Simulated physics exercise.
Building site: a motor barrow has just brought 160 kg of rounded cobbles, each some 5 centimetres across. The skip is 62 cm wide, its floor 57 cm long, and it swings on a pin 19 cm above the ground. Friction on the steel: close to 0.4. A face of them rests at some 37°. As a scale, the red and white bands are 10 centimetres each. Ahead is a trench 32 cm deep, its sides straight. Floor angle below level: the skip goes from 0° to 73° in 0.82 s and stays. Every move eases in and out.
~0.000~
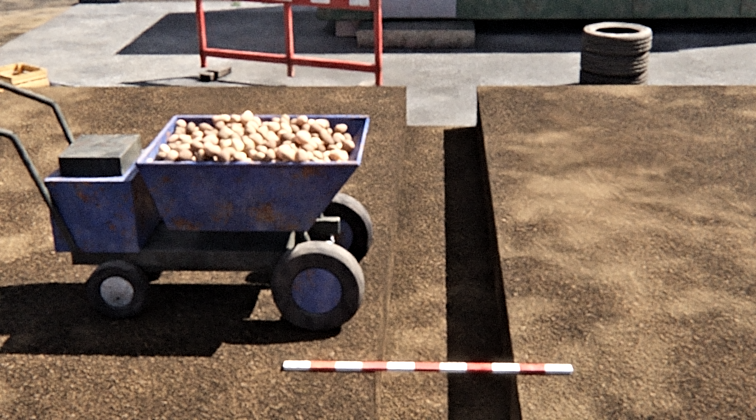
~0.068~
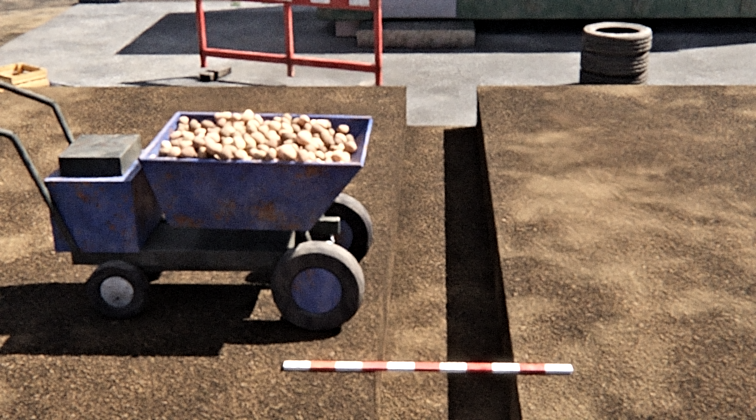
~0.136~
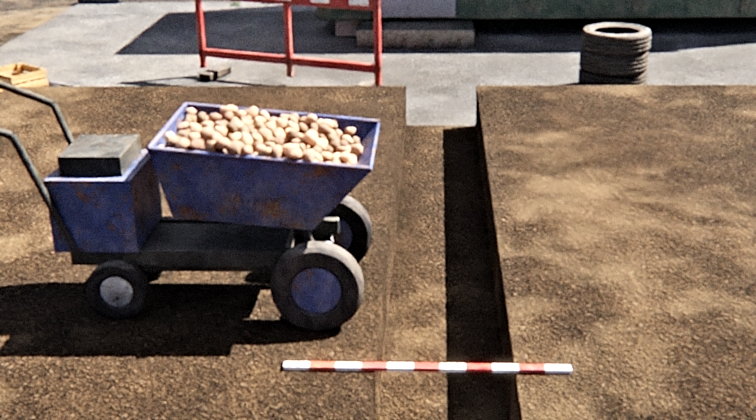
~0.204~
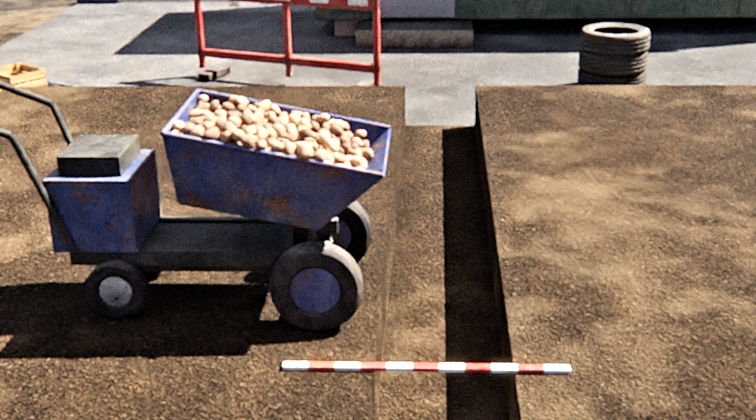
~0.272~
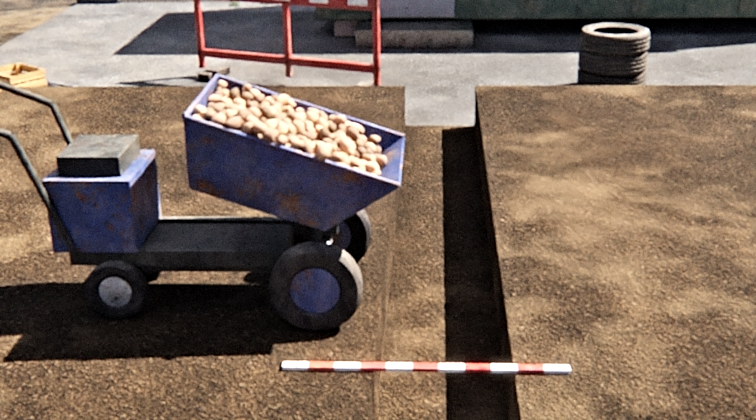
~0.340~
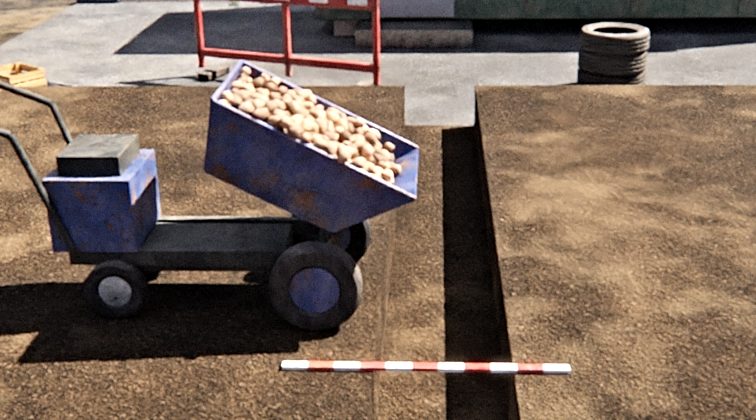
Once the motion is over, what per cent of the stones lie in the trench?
54 %.
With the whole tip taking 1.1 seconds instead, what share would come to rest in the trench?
Close to 60 per cent then.
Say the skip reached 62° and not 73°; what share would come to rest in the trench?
Roughly 45 percent.
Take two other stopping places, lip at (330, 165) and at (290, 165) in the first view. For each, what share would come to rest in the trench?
I'd say some 75 per cent and some 100 per cent.
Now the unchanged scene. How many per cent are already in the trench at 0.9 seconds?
Around 20 per cent of it.
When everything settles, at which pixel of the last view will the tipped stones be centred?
(497, 330).
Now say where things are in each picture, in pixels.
Lip at (358, 164), floor tilted 0°, highest stones at (253, 126), in the first frame.
The skip is at 1°, its lip at (361, 165); the top of the load is at (241, 125); the stones move at 0.3 m/s on average, in the second frame.
Lip at (371, 169), floor tilted 5°, highest stones at (226, 116); the stones move at 0.7 m/s on average, in the third frame.
Lip at (383, 176), floor tilted 11°, highest stones at (214, 106); the stones move at 0.9 m/s on average, in the fourth frame.
Lip at (399, 186), floor tilted 19°, highest stones at (231, 94); the stones move at 1.1 m/s on average, in the fifth frame.
The skip is at 27°, its lip at (415, 199); the top of the load is at (249, 83); the stones move at 1.2 m/s on average, in the sixth frame.
After 0.6 s the floor is at 62°; 99 % in the skip, 1 % in the trench; the foremost stones are at (456, 231).
After 0.9 s the floor is at 73°; 57 % in the skip, 19 % in the trench, 25 % past the trench; the foremost stones are at (575, 295).
After 1.3 s the floor is at 73°; 20 % in the skip, 34 % in the trench, 46 % past the trench; the foremost stones are at (744, 315).
After 3.2 s the floor is at 73°; 0 % in the skip, 54 % in the trench, 46 % past the trench; the foremost stones are past the picture's edge.
